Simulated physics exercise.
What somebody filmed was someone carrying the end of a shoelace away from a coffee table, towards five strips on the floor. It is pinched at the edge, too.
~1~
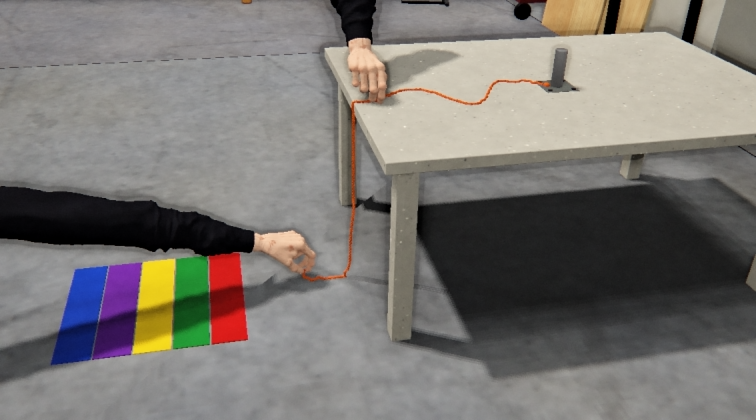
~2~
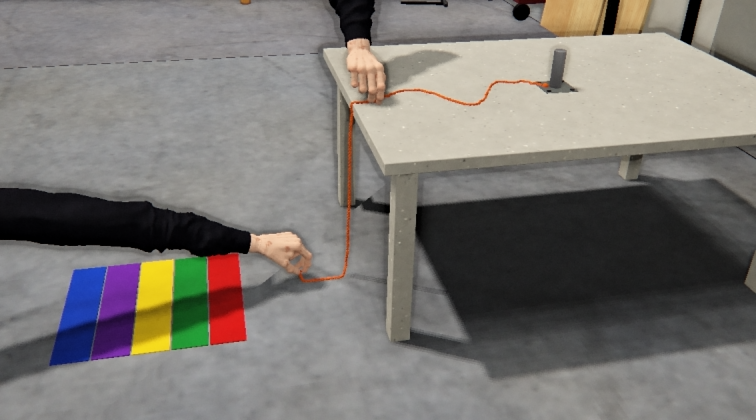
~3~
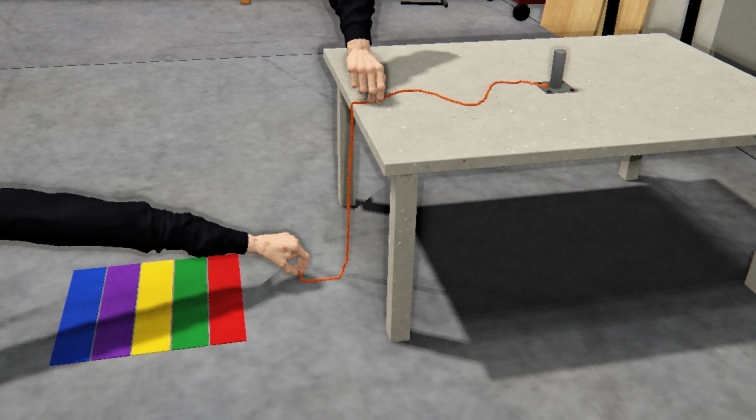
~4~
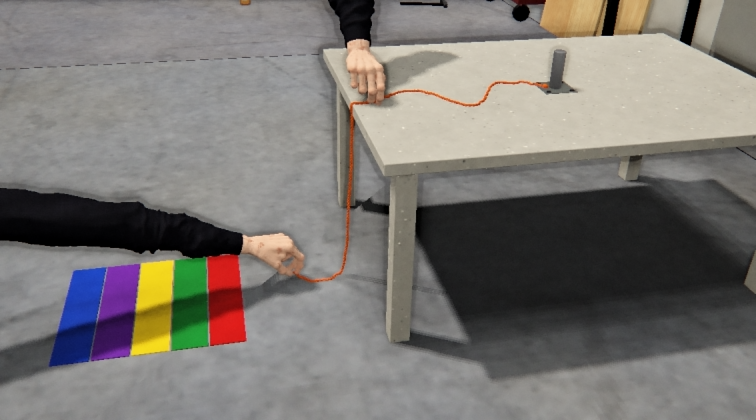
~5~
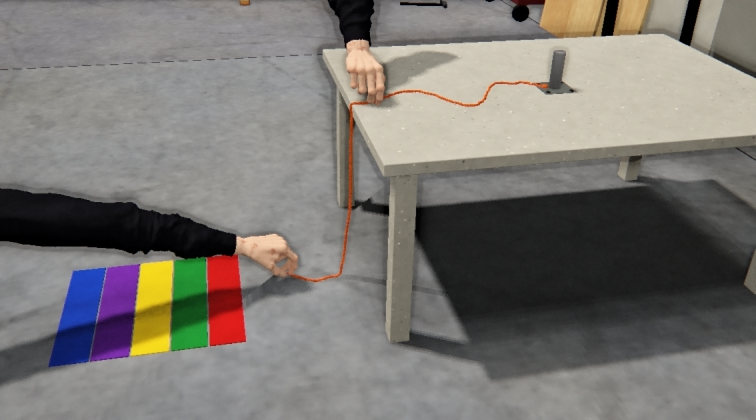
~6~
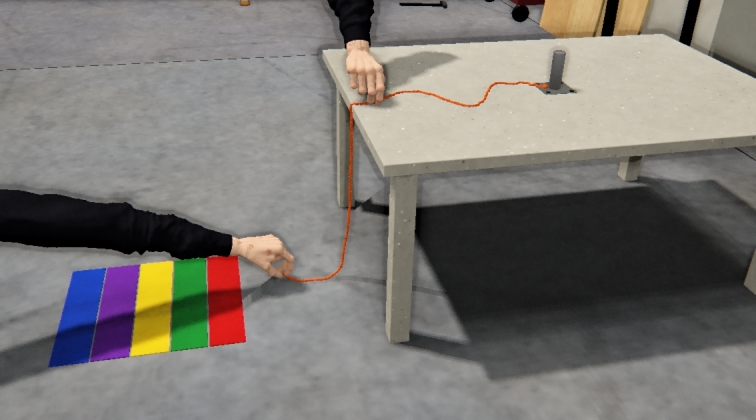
The clip opens on an orange cord running from a gray table, where one hand pins it at the edge, down to another hand near five colored strips. The lower hand draws the cord's end slightly left toward the red strip, while the upper hand and the cord on the tabletop stay still.
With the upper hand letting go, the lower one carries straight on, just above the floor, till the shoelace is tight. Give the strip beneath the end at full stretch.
Blue strip.
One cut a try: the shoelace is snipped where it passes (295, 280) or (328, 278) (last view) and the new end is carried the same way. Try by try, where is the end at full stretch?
In order, roughly (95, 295) and (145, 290).
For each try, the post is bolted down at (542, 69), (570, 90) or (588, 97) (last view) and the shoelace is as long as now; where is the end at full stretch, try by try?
Places per try: (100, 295); (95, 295); (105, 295).
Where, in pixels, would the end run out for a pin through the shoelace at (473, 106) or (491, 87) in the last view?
In order of the tries, it's near (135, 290) and near (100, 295).
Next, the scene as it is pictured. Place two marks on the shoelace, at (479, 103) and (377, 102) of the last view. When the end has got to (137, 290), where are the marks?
First: (433, 99). Second: (335, 157).
Soon after, end near (137, 290); over yellow.
Then, end near (98, 294); over purple.
At full stretch, end near (74, 297); over blue. The end stops over the blue strip.
